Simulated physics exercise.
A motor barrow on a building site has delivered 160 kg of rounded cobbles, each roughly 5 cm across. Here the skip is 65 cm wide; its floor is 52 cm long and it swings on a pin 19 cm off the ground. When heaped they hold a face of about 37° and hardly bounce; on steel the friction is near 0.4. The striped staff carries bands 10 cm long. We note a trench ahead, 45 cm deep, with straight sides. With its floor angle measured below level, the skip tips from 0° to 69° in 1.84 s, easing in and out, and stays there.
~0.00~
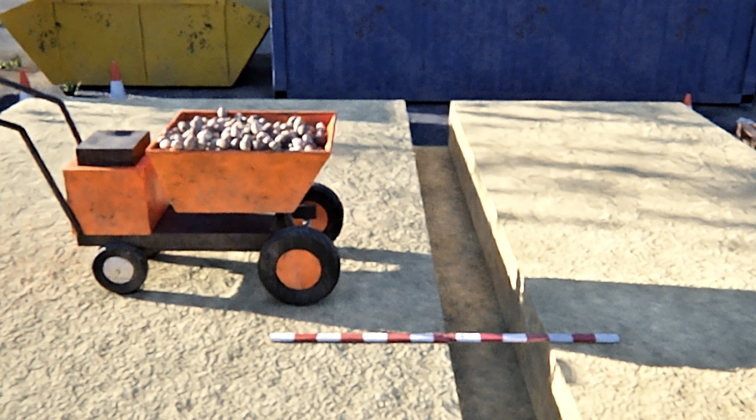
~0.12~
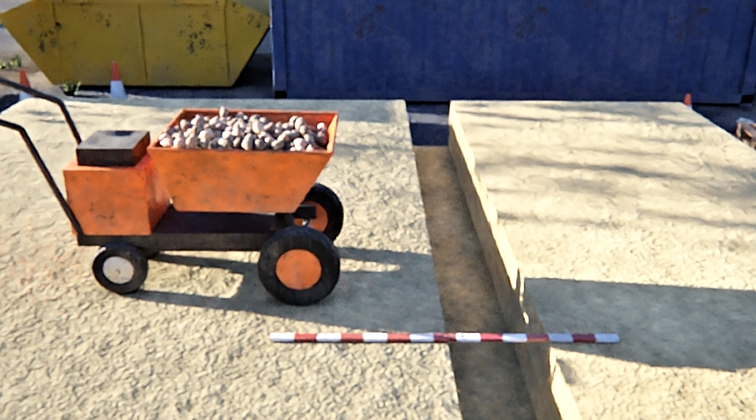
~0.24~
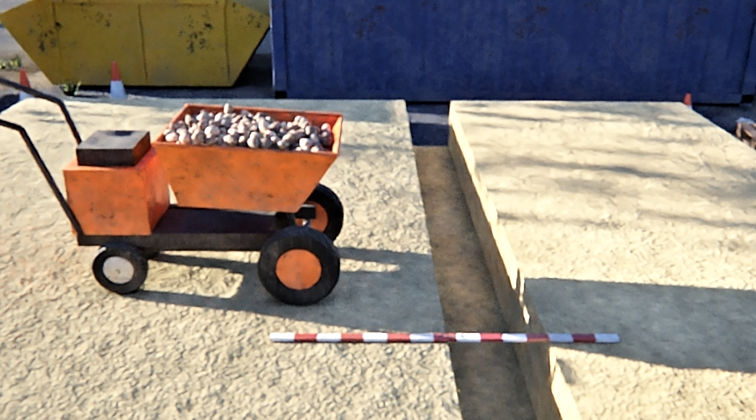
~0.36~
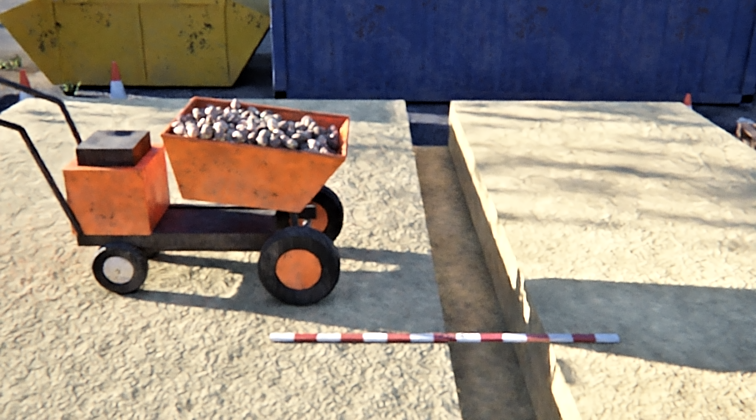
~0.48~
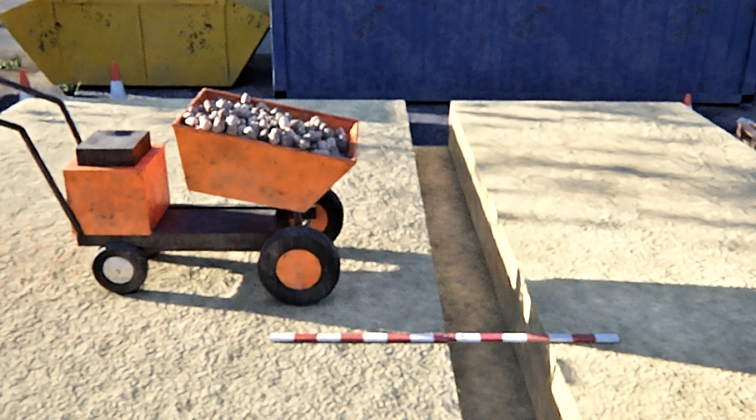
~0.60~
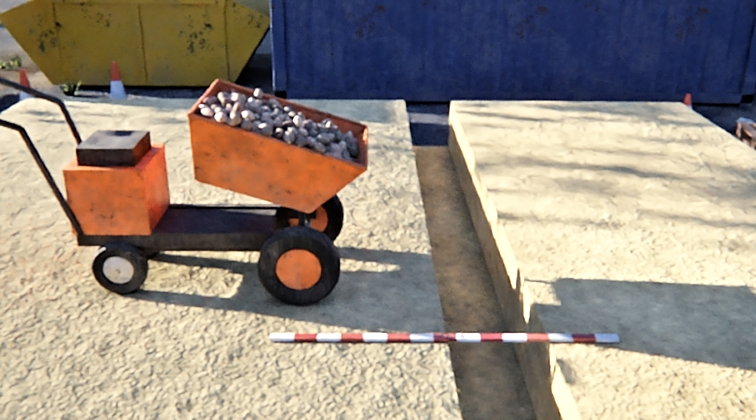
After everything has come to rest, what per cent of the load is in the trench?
I would say 87 percent.
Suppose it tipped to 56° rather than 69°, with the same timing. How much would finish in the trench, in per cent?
About 40%.
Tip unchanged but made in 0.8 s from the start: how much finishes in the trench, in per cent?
Estimate: About 85 %.
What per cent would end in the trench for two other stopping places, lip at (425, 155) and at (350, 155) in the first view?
Roughly 45 in a hundred, then 85 in a hundred.
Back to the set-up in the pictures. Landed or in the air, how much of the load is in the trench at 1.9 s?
Around 40 per cent of it.
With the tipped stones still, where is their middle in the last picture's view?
Near (473, 337).
After 1.4 s the floor is at 58°; 98 % in the skip, 1 % short of the trench; the foremost stones are at (437, 226).
After 1.9 s the floor is at 69°; 58 % in the skip, 3 % short of the trench, 39 % in the trench; the foremost stones are at (513, 347).
After 2.3 s the floor is at 69°; 37 % in the skip, 2 % short of the trench, 62 % in the trench; the foremost stones are at (519, 365).
After 4.2 s the floor is at 69°; 11 % in the skip, 1 % short of the trench, 87 % in the trench; the foremost stones are at (515, 352).
